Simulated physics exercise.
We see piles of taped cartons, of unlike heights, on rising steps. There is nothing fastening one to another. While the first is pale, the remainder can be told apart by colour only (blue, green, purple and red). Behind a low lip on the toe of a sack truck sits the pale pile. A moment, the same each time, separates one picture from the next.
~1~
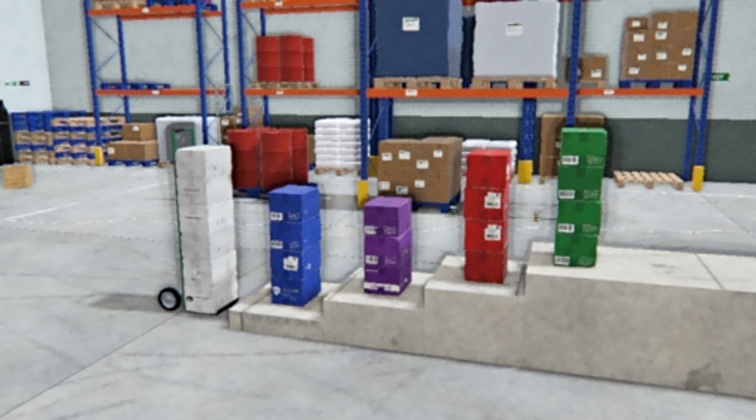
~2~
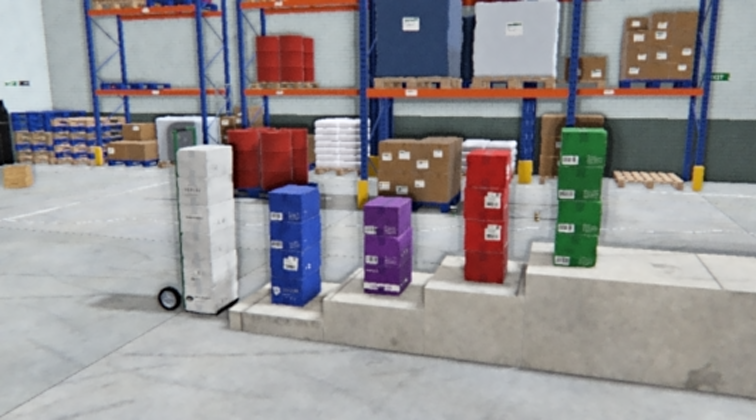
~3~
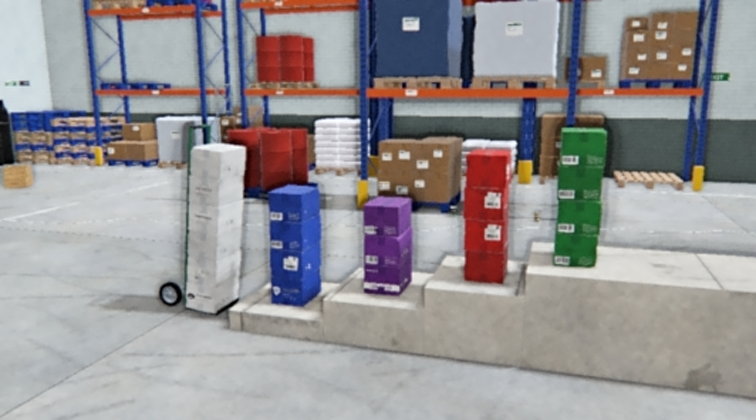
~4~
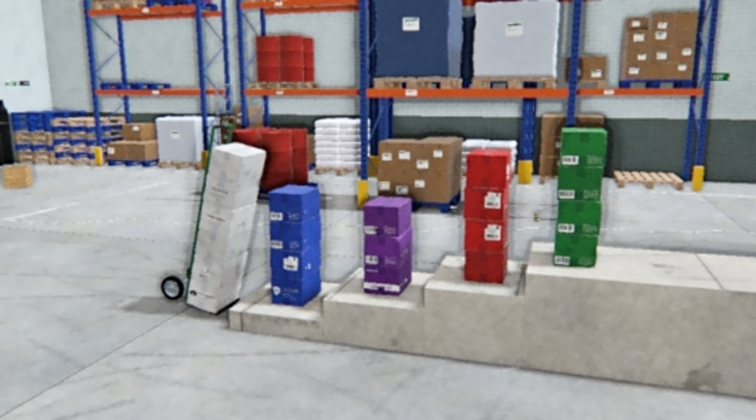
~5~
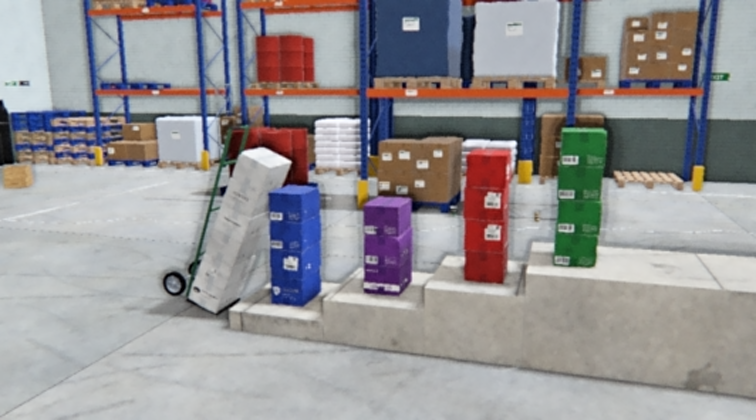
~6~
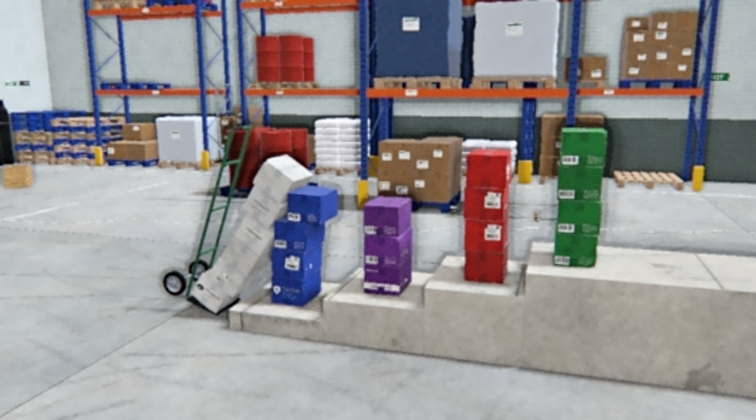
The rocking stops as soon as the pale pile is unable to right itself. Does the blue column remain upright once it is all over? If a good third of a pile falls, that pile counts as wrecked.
No.
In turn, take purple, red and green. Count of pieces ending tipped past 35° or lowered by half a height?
Purple: 2, red: 0, green: 0.
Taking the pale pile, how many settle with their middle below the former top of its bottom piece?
Pale piece tally: 1.
Soon, 6 of the pale pile down; none of the 4 blue cartons down (0 of 15 in all colours); top blue carton tipped clearly.
A while on, 5 of the pale pile down; 3 of the 4 blue cartons down (3 of 15 in all colours); top blue carton tipped clearly, half its height lower; top purple carton displaced half its height.
Finally, 5 of the pale pile down; 4 of the 4 blue cartons down (6 of 15 in all colours); top blue carton tipped steeply, about its own height lower; top purple carton tipped well over, half its height lower. Seen by the last camera, middles, top blue carton near (386, 237), top purple carton near (447, 239).
